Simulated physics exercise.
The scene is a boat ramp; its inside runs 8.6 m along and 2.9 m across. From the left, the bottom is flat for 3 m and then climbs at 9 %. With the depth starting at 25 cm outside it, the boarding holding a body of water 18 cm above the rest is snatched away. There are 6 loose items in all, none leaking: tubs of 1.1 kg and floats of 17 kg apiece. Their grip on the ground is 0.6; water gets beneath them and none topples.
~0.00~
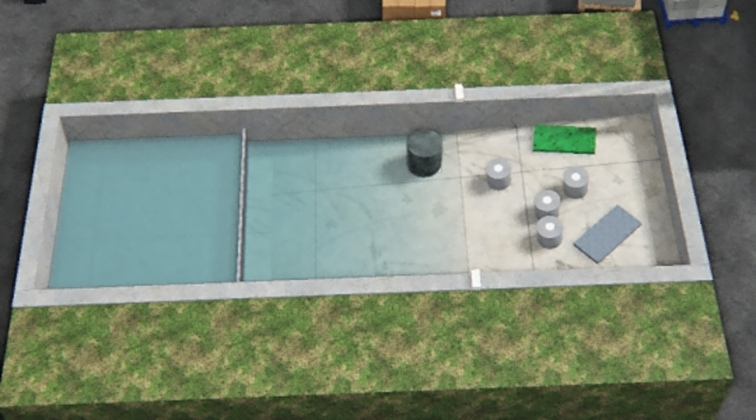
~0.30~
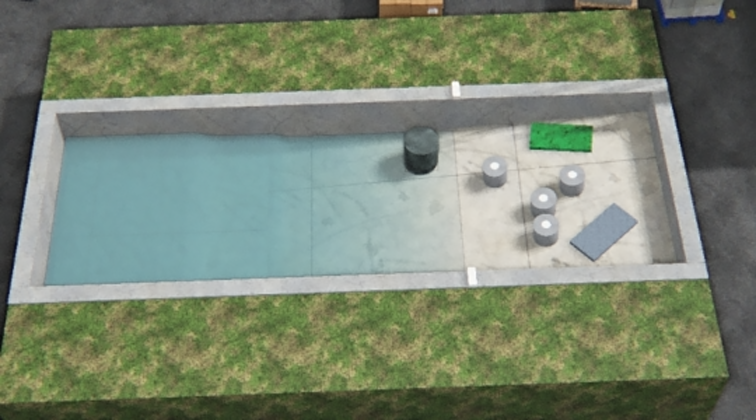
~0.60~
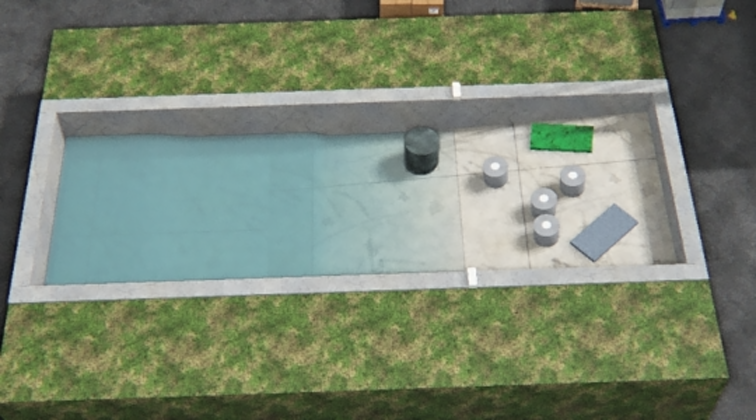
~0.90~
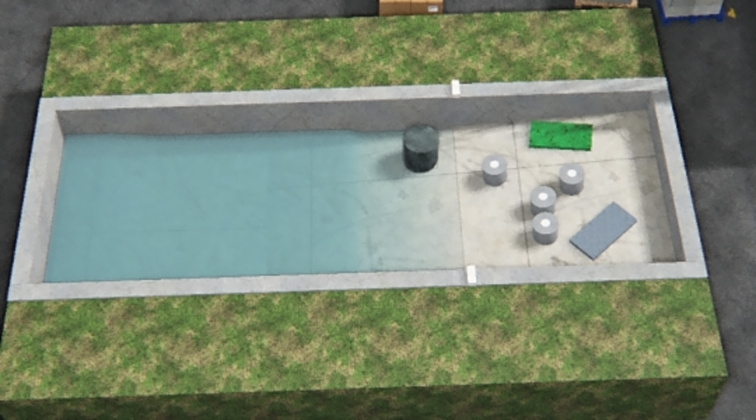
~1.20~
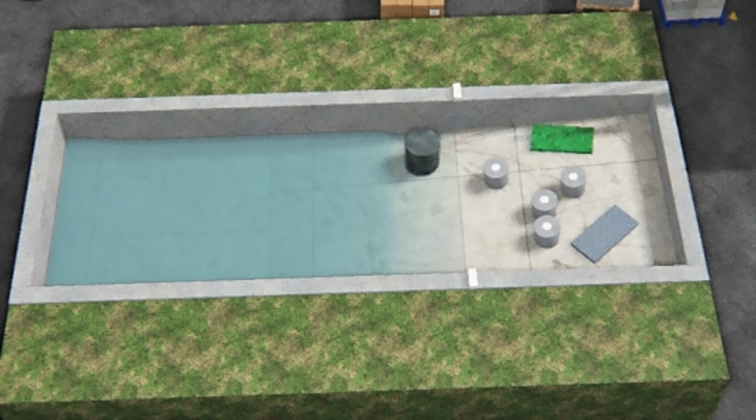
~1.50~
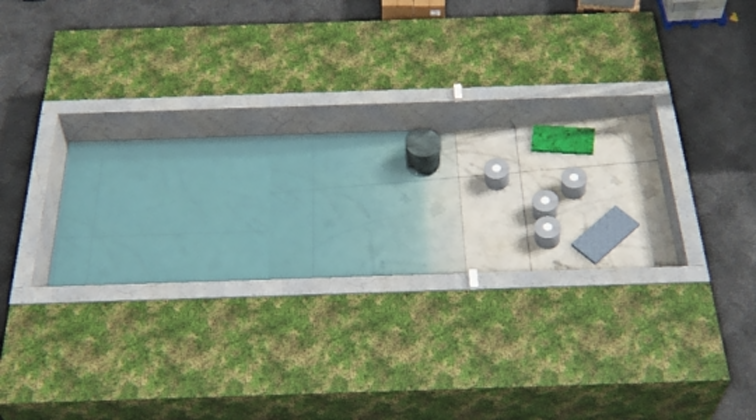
In this clip, a thin barrier disappears from a walled basin of blue-green water, and the deeper-coloured water spreads rightward through the pale shallows to around a dark drum, while the grey tubs and flat green and grey pieces stay still.
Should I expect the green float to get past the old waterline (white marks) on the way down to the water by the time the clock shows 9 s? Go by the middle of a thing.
Green float: No.
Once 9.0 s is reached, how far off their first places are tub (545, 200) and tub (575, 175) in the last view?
First 200 cm, then 250 cm.
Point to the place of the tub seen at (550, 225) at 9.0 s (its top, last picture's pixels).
Estimated pixel: About (345, 196).
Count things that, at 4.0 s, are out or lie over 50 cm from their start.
The number I get is 2.
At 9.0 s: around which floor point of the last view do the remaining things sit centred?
Roughly at (429, 220).
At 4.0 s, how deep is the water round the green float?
Roughly 5 cm.
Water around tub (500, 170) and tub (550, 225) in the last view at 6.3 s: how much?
Some 5 cm at the first, some 7 cm at the second.
After 2.1 s the green float is near (564, 139), 0.0 m from its start, aground; 0 of 6 are over the mark; 0 afloat.
After 4.0 s the green float is near (564, 138), 0.0 m from its start, aground; 0 of 6 are over the mark; 4 afloat.
After 6.3 s the green float is near (544, 141), 0.3 m from its start, afloat; 0 of 6 are over the mark; 5 afloat.
After 9.0 s the green float is near (472, 161), 1.4 m from its start, aground; 4 of 6 are over the mark; 4 afloat.
